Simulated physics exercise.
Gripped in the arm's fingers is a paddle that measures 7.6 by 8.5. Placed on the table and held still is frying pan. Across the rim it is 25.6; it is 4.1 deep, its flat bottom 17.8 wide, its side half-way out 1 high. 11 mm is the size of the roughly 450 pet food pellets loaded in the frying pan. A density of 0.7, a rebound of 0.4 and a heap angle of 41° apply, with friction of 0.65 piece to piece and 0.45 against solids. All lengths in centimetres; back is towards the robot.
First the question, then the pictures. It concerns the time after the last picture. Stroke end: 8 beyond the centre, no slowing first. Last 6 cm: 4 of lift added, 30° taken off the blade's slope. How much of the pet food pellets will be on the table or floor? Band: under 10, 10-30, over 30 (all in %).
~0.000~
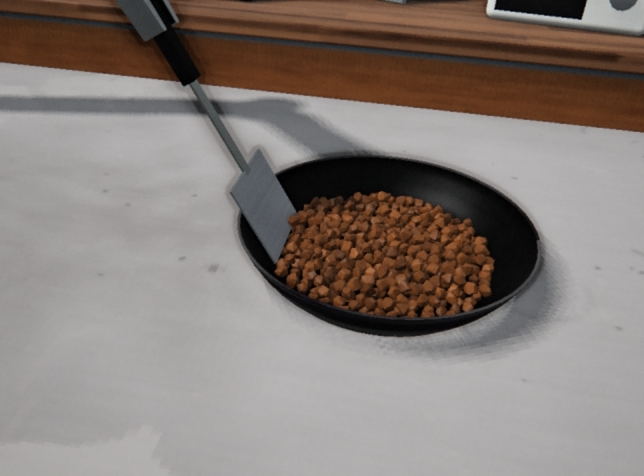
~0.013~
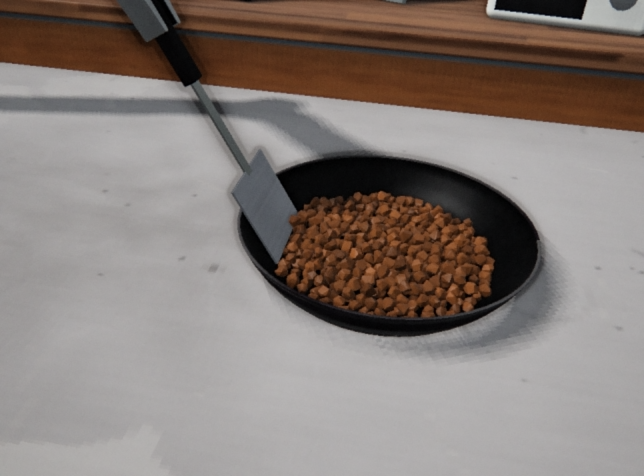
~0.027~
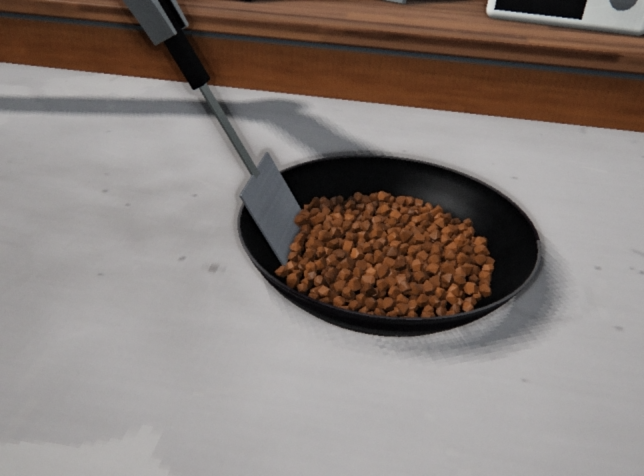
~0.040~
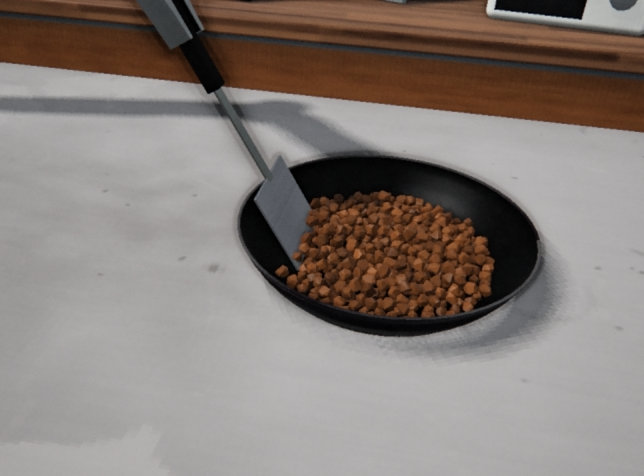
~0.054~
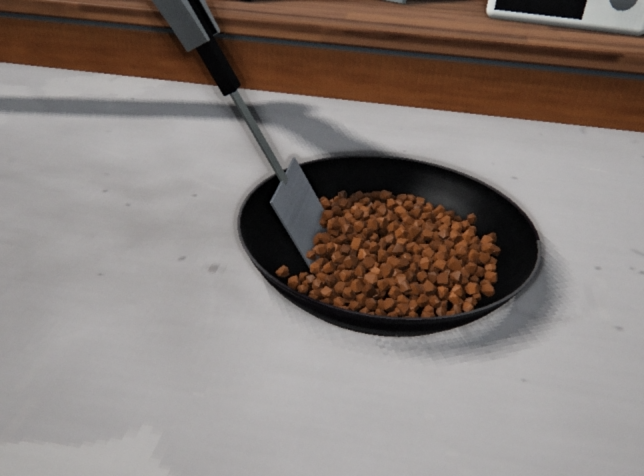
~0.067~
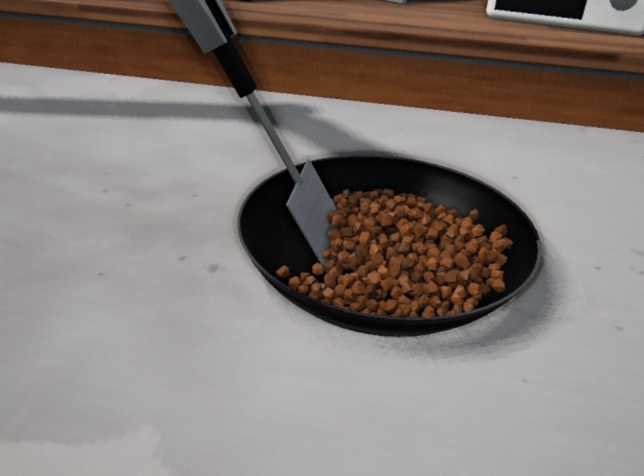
10-30 %.
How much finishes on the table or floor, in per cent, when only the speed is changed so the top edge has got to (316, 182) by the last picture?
About 25 per cent.
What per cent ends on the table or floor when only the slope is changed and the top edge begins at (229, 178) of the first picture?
About 20%.
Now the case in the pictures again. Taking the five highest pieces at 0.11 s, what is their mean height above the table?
6 cm.
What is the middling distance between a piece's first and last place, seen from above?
About 6 cm.
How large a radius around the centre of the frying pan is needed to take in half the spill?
22 cm.
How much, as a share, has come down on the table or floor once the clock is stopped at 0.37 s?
I'd put it at around 15 per cent.
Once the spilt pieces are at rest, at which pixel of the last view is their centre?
Around pixel (617, 288).
After 0.11 s, sloping 60°, highest piece 6 above the table; 453 in the frying pan.
After 0.15 s, sloping 50°, highest piece 6 above the table; 452 in the frying pan, 1 on the blade or in flight.
After 0.37 s, sloping 30°, highest piece 7 above the table; 371 in the frying pan, 77 on the table or floor, 5 on the blade or in flight.
After 1.42 s, sloping 30°, highest piece 5 above the table; 371 in the frying pan, 82 on the table or floor.
In the end, 371 in the frying pan, 82 on the table or floor. That is 18 % on the table or floor.
